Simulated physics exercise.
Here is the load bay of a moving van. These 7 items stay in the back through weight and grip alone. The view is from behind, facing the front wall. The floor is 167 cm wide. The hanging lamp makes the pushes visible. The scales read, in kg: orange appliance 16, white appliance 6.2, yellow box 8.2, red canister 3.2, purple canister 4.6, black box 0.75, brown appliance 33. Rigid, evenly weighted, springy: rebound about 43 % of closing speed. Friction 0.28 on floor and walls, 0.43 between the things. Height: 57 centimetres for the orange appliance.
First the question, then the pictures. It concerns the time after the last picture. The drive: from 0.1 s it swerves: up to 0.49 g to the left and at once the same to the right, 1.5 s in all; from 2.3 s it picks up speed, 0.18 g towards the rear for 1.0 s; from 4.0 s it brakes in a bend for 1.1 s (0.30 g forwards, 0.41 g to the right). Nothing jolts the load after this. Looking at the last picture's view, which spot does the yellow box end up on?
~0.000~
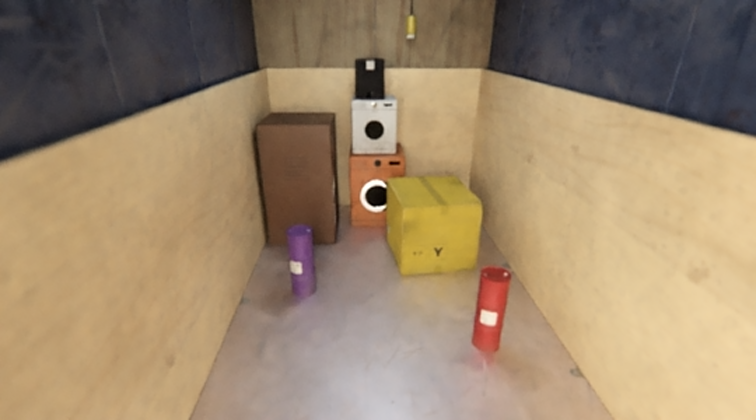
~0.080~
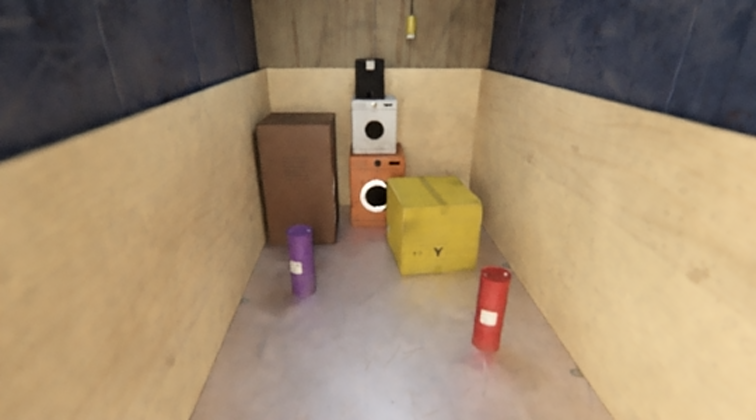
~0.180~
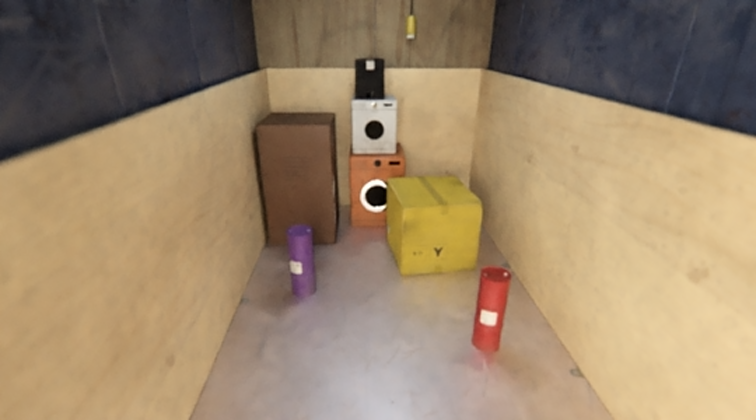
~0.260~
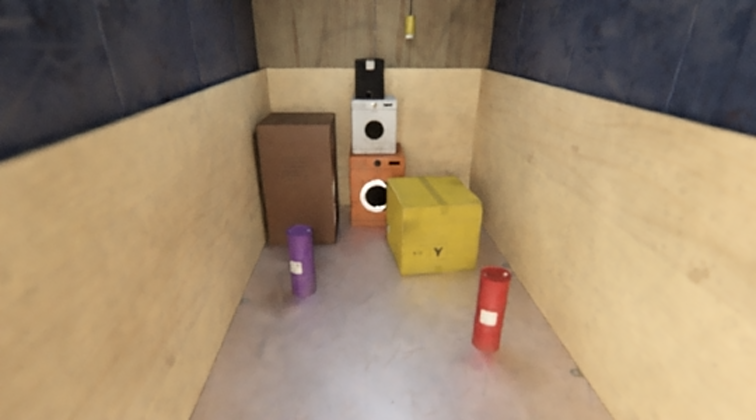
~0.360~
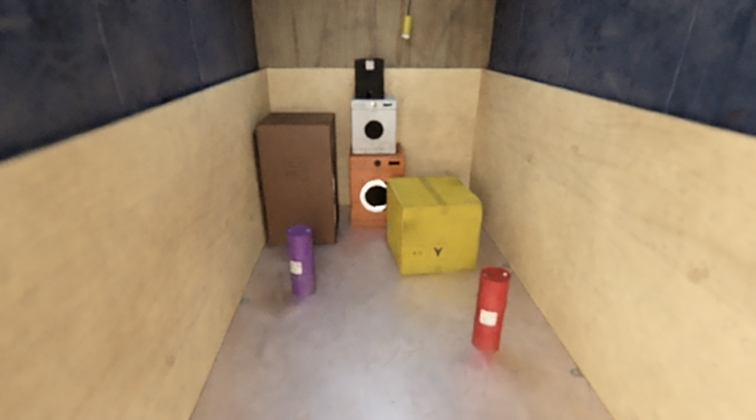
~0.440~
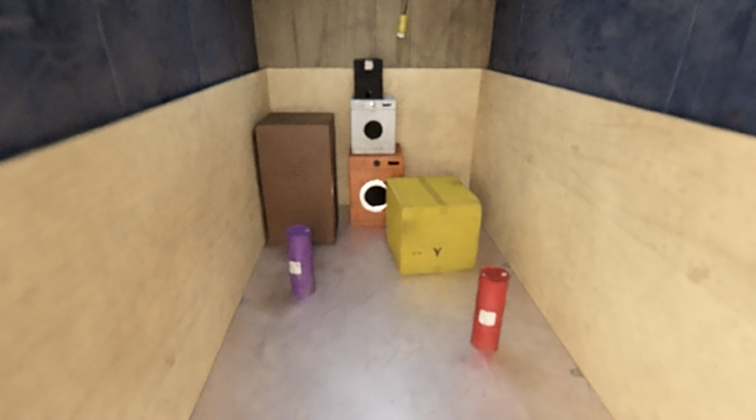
The spot near (463, 214).
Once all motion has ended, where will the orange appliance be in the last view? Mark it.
My guess is roughly (437, 182).
Around 1.44 s, load feels 0.21 g right; yellow box shifted 3 cm near (424, 222); black box shifted 4 cm; white appliance shifted 4 cm.
Around 4.64 s, load feels 0.30 g forwards, 0.41 g right; yellow box shifted 22 cm near (451, 214); brown appliance shifted 27 cm; black box shifted 24 cm.
Around 4.94 s, load feels 0.19 g forwards, 0.26 g right; yellow box shifted 29 cm near (463, 214); black box shifted 52 cm; brown appliance shifted 50 cm.
Finally (6.1 s), not toppled but over 15 cm from the start, orange appliance, white appliance, yellow box, red canister, purple canister, black box and brown appliance. Final places as that camera would see them, yellow box near (463, 214).
